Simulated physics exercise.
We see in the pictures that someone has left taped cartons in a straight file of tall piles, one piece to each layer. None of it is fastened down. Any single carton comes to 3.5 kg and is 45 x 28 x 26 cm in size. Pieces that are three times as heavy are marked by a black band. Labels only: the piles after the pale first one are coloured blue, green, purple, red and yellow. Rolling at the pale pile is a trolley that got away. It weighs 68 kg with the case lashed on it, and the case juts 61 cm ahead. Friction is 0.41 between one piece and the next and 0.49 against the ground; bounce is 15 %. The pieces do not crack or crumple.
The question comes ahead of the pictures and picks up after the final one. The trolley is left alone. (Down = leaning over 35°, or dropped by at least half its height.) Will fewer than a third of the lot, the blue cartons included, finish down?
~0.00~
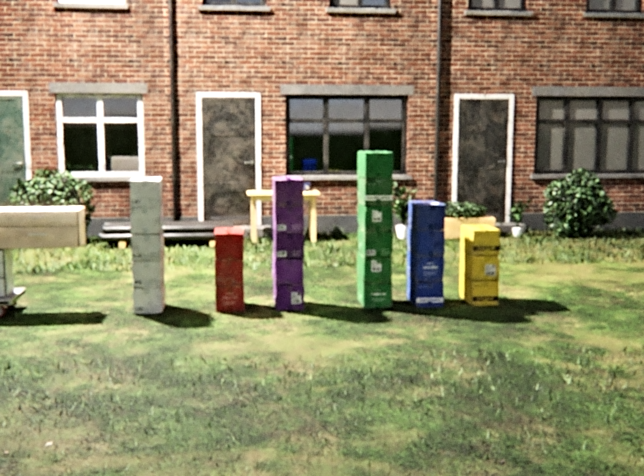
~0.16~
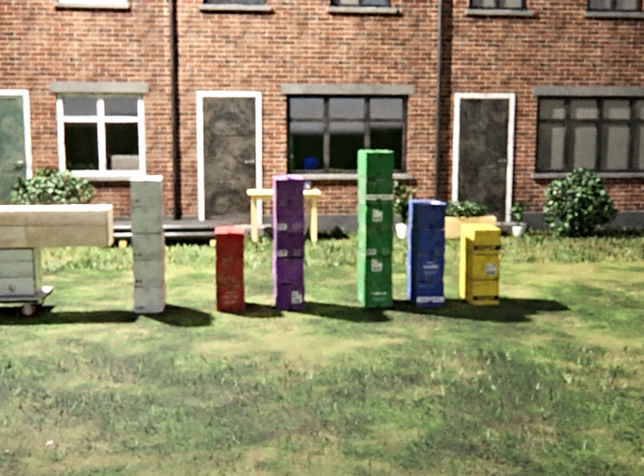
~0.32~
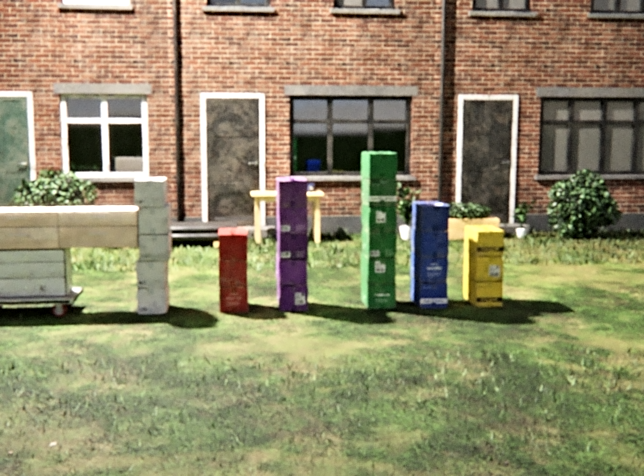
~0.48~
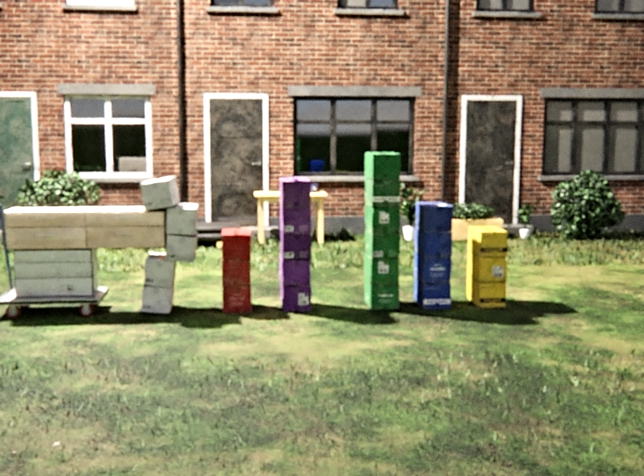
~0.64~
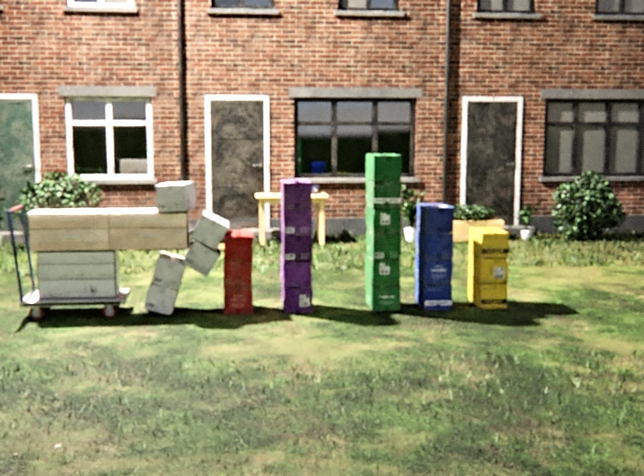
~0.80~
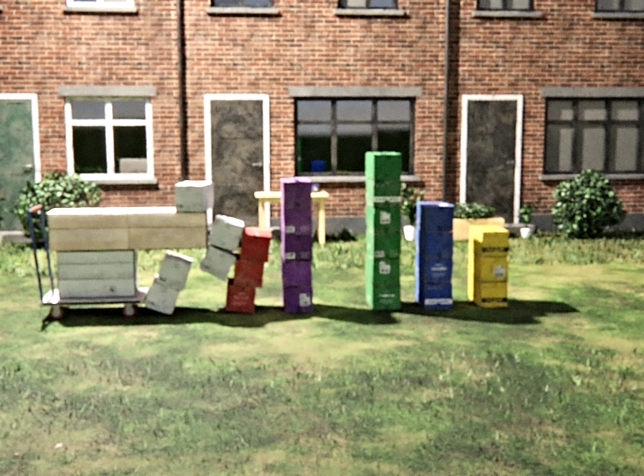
No - over a third end down.
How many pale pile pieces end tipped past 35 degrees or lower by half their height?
2 pieces.
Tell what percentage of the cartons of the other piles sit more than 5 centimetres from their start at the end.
85 in a hundred end up shifted.
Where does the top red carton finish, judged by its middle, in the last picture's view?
Last frame, centre at roughly (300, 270).
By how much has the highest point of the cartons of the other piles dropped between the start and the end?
I make it close to 80 cm.
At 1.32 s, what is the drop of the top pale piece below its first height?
0 cm.
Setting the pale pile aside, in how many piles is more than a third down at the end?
That would be 5 of them.
By 1.32 s, 2 of the pale pile down; none of the 4 blue cartons down (1 of 21 in all colours); top blue carton unmoved; top red carton tilted 12°, 9 cm lower.
By 2.96 s, 2 of the pale pile down; none of the 4 blue cartons down (6 of 21 in all colours); top blue carton tilted 13°; top purple carton tilted 34°, 36 cm lower.
By 3.98 s, 2 of the pale pile down; 4 of the 4 blue cartons down (18 of 21 in all colours); top blue carton tilted 40°, 32 cm lower; top green carton on its side.
When it is over (5.1 s), 2 of the pale pile down; 4 of the 4 blue cartons down (18 of 21 in all colours); top blue carton upside down; top green carton on its side. That is 100 per cent. In pixels of the last frame, middles, top blue carton near (607, 289), top green carton near (634, 284).
